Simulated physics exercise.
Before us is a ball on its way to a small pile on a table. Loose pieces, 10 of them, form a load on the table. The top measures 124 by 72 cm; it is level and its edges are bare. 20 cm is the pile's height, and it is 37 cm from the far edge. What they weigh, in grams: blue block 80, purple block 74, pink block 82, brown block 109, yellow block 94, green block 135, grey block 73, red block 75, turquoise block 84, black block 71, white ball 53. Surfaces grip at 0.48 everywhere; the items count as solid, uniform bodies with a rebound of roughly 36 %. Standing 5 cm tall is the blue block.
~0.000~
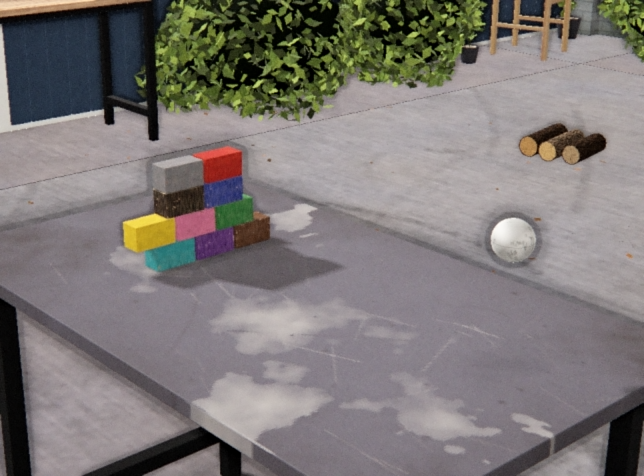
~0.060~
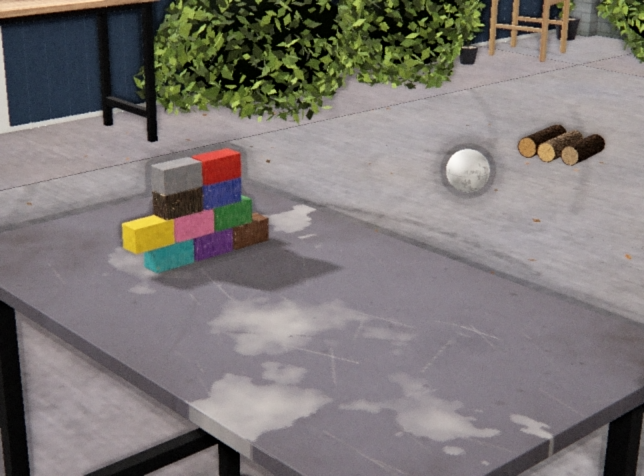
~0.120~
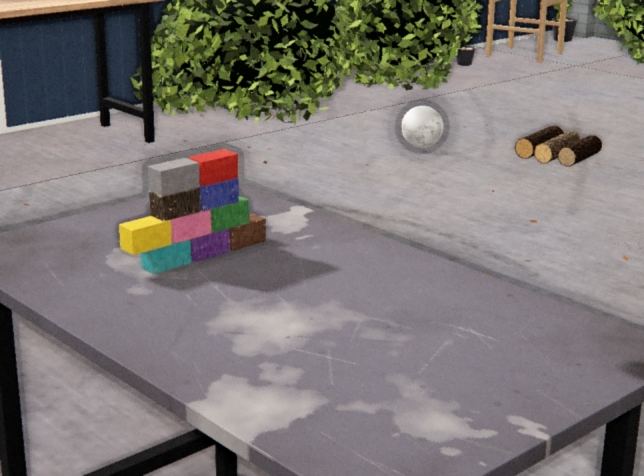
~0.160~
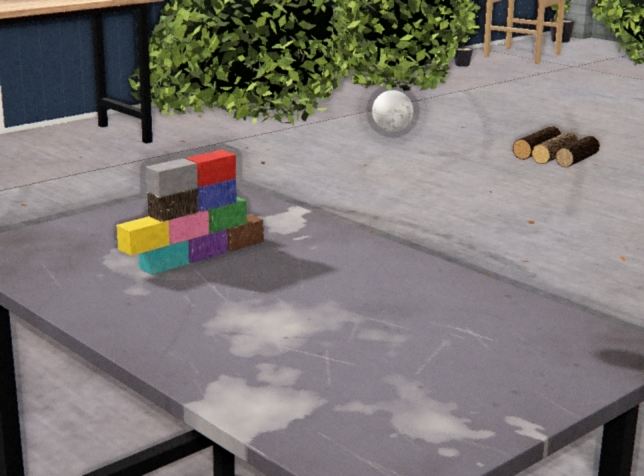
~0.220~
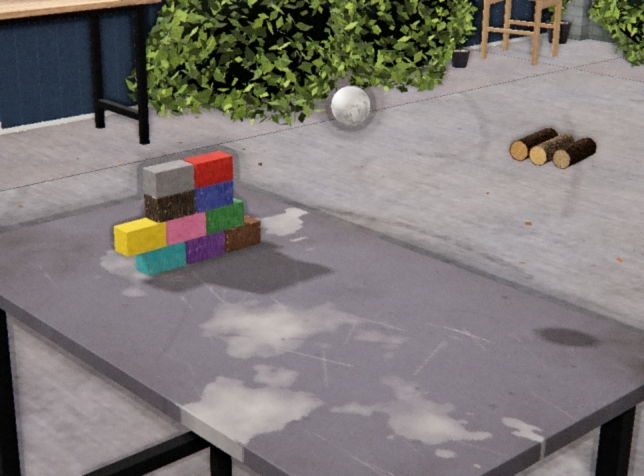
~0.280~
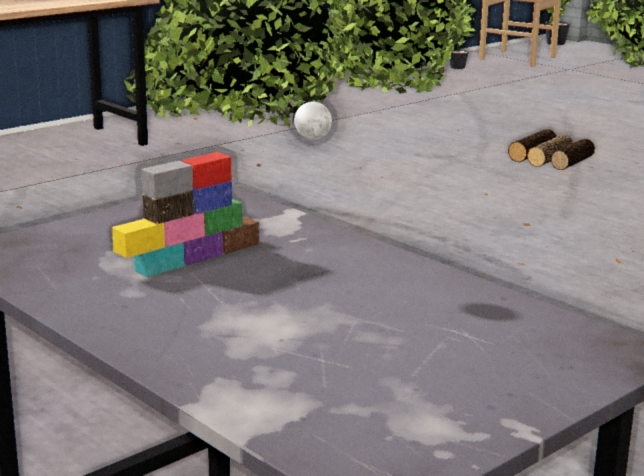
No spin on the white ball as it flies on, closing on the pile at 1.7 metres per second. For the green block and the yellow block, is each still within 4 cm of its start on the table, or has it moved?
One by one: The green block is still by its start; the yellow block is still by its start.
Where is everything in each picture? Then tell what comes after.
In the first frame, 62 cm to the stack; white ball (513, 240); green block (229, 211); yellow block (150, 232).
In the second frame, 52 cm to the stack; white ball (468, 171); pink block (189, 223).
In the third frame, 42 cm to the stack; white ball (422, 127); grey block (174, 177).
In the fourth frame, 36 cm to the stack; white ball (393, 111); turquoise block (164, 254).
In the fifth frame, 26 cm to the stack; white ball (351, 106); blue block (209, 194).
In the sixth frame, 16 cm to the stack; white ball (313, 121); green block (219, 216); yellow block (139, 237).
Around 0.48 s, white ball near (261, 208).
Around 0.78 s, white ball near (281, 197).
Finally (1.0 s), all 10 still in place (within 4 cm). Final places as that camera would see them, green block near (218, 216), yellow block near (139, 237).
